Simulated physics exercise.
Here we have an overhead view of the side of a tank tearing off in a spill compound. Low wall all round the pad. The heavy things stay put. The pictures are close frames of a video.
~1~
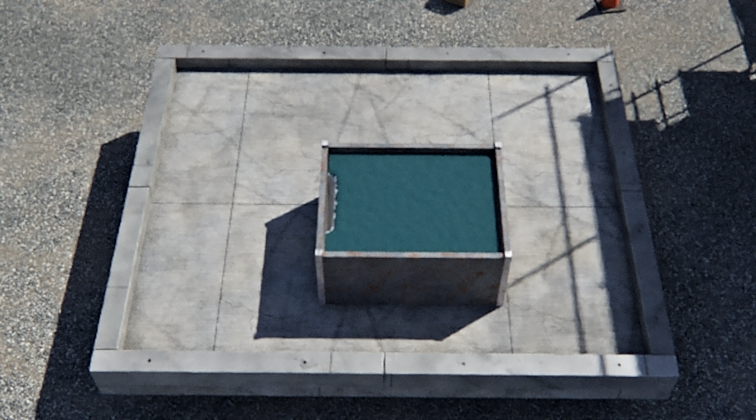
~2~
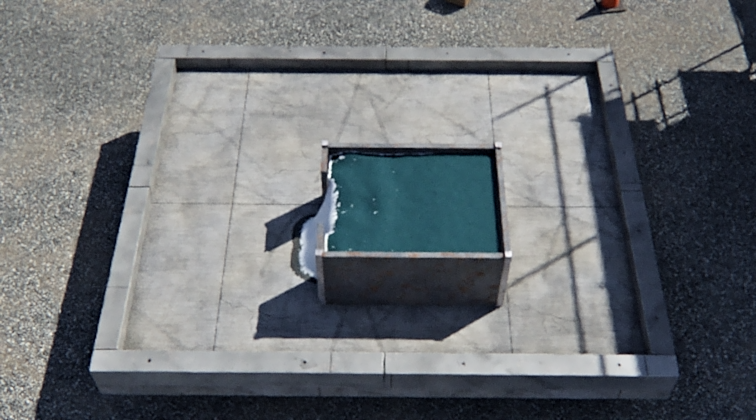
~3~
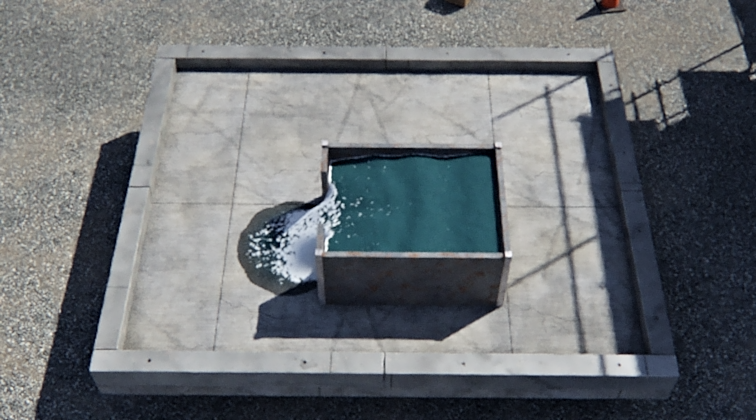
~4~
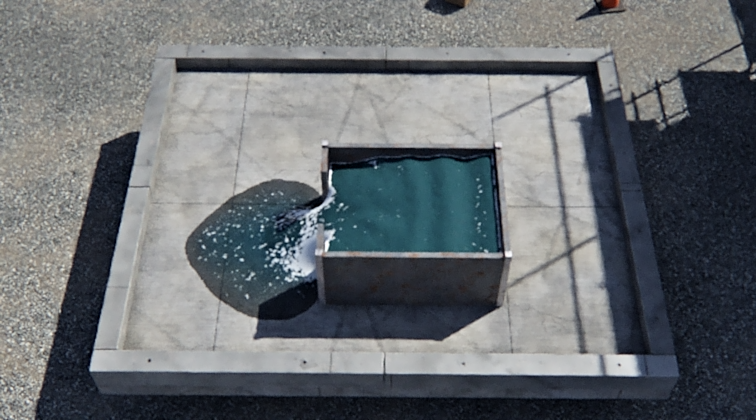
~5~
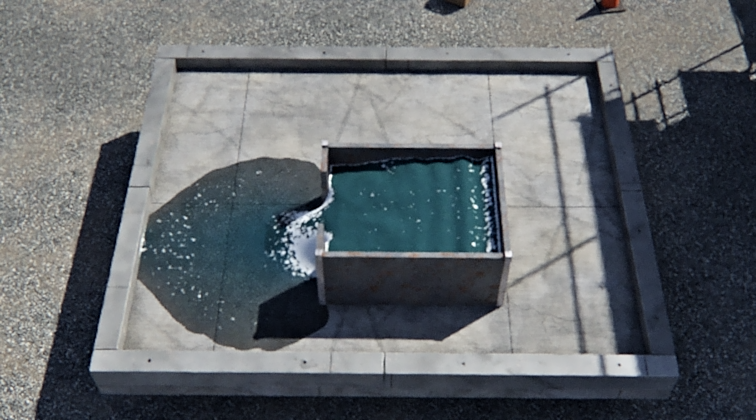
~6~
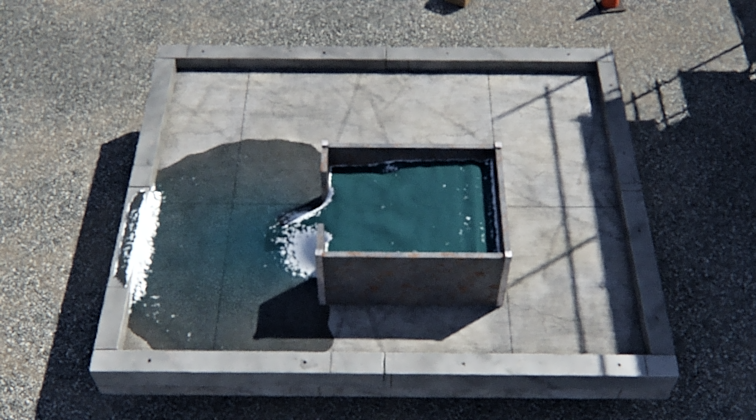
Green water bursts from the tank's left side and spreads leftward to the low wall.
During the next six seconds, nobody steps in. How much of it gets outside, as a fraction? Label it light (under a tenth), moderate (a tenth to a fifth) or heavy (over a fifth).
Moderate.
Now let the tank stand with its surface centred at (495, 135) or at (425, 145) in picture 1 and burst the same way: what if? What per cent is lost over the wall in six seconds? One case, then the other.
Note: Try one close to 10 in a hundred, try two close to 16.
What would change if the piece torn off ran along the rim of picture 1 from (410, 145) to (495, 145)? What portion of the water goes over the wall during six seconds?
Estimate: Some 18 in a hundred.
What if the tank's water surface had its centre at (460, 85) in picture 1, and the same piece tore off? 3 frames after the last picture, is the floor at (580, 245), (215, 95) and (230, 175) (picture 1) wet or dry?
Readings in order: Unwetted / inundated / inundated.
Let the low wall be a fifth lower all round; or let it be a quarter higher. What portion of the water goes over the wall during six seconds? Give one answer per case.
28 and 10 per cent, in that order.
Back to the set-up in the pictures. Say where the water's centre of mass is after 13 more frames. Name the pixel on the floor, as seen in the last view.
Somewhere around (311, 237) in the last view.
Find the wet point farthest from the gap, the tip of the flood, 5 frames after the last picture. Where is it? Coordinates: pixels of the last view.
Point: (177, 78) in the last picture's pixels.
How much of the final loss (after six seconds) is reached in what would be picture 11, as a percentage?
My estimate is roughly 10 percent.
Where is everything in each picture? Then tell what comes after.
In the first frame, the open tank at (412, 203) is whole and still.
In the second frame, the front is at (309, 274), out from the gap at (327, 232).
In the third frame, the front is at (248, 260), out from the gap at (327, 233).
In the fourth frame, water pours out at (327, 233) and has run to (194, 250).
In the fifth frame, the front is at (140, 268), out from the gap at (327, 232).
In the sixth frame, water pours out at (327, 232) and has run to (131, 316).
A moment on, water covers 30 % of the floor; the low wall has let 0 % over.
Next, water covers 30 % of the floor; the low wall has let 2 % over.
Then, water covers 35 % of the floor; the low wall has let 12 % over.
Later, water covers 55 % of the floor; the low wall has let 15 % over.
In the end, water covers 75 % of the floor; the low wall has let 16 % over.
